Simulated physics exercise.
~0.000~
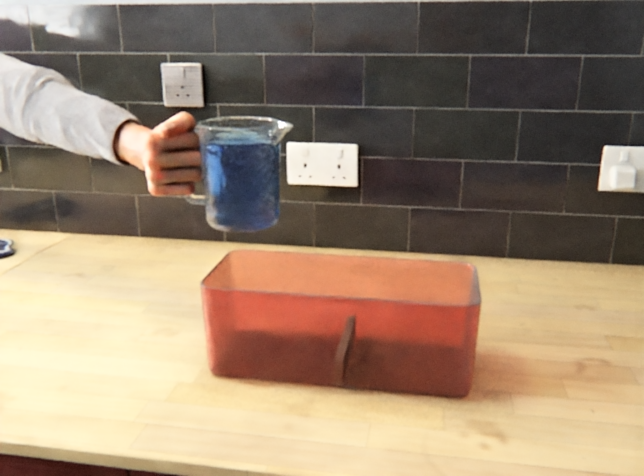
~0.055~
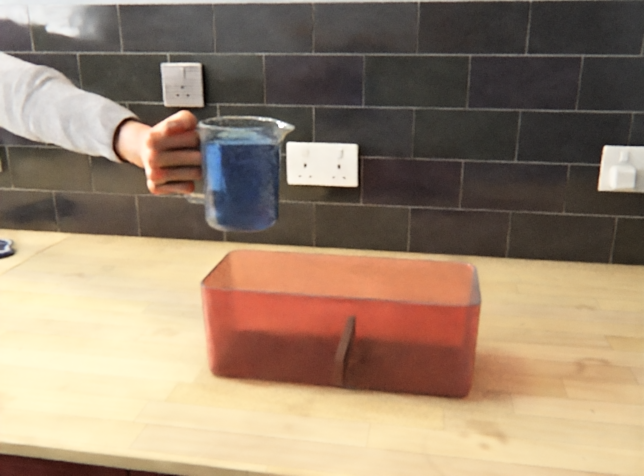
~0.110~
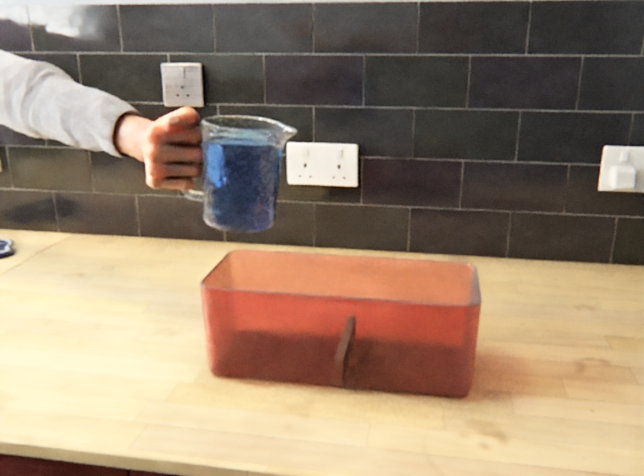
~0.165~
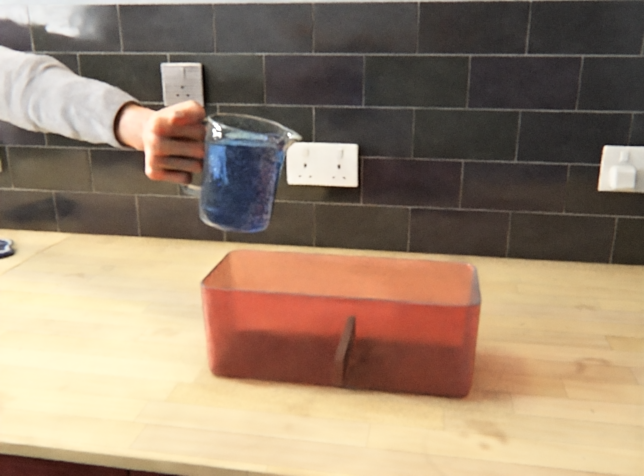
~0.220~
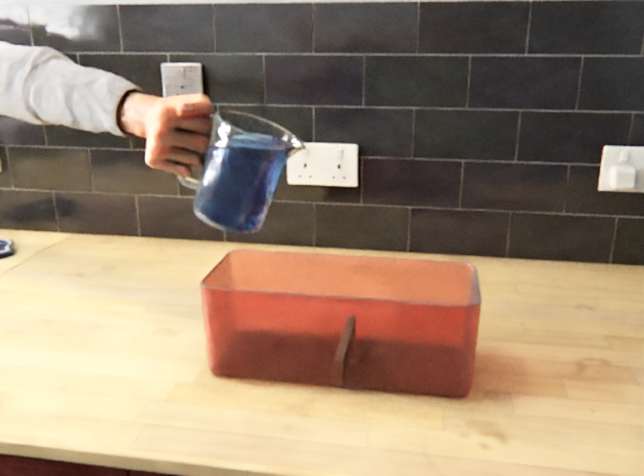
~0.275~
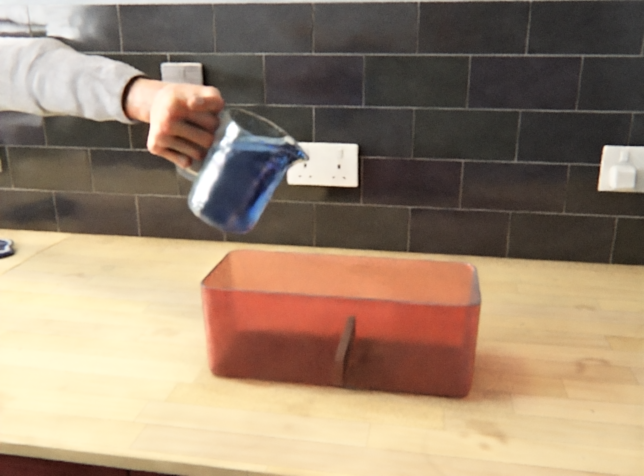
At the start, a hand holds a clear jug of blue liquid nearly upright above a long, empty reddish basin with a low divider inside, on a wooden counter. The hand then leans the jug to the right, slowly at first and then further, until the liquid slants up to its spout.
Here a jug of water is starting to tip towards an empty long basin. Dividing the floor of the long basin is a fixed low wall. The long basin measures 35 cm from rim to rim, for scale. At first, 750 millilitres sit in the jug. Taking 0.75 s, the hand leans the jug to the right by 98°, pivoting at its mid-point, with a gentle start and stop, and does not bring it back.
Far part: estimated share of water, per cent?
70 per cent.
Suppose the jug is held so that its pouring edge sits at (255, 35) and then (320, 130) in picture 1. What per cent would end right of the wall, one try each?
Respectively 45 and 90 %.
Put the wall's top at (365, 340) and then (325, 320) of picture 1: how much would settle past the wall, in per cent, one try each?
In order, 30 and 95 per cent.
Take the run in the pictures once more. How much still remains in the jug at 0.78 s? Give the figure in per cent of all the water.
Share remaining: Approx. 28 %.
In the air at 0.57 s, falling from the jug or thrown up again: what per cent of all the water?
Roughly 18 %.
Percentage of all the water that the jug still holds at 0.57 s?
70 %.
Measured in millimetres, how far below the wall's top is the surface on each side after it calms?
Near 26 mm for the left and near 12 mm for the right.
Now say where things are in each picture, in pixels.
Tilt 0°; pouring edge (293, 126); surface from (206, 137) to (280, 139); the long basin's rim runs from (216, 268) to (478, 285); the wall's top is at (346, 337), in the first frame.
Tilt 1°; pouring edge (294, 127); surface from (206, 136) to (280, 140), in the second frame.
Tilt 5°; pouring edge (297, 131); surface from (209, 135) to (282, 141), in the third frame.
Tilt 11°; pouring edge (301, 138); surface from (212, 138) to (286, 143), in the fourth frame.
Tilt 19°; pouring edge (306, 147); surface from (212, 147) to (295, 145), in the fifth frame.
Tilt 29°; pouring edge (310, 159); surface from (209, 159) to (306, 150), in the sixth frame.
Then, 0.57 s in, the tilt is 84° and 69 per cent is still to pour, 1 is left of the wall and 11 right of it.
Then, 0.78 s in, the tilt is 98° and 27 per cent is still to pour, 12 is left of the wall and 44 right of it.
Then, 1.01 s in, the tilt is 98° and 8 per cent is still to pour, 16 is left of the wall and 71 right of it.
Then, 1.25 s in, the tilt is 98° and 2 per cent is still to pour, 24 is left of the wall and 73 right of it.
Finally, 30 per cent lies left of the wall, 70 right of it and 0 outside.
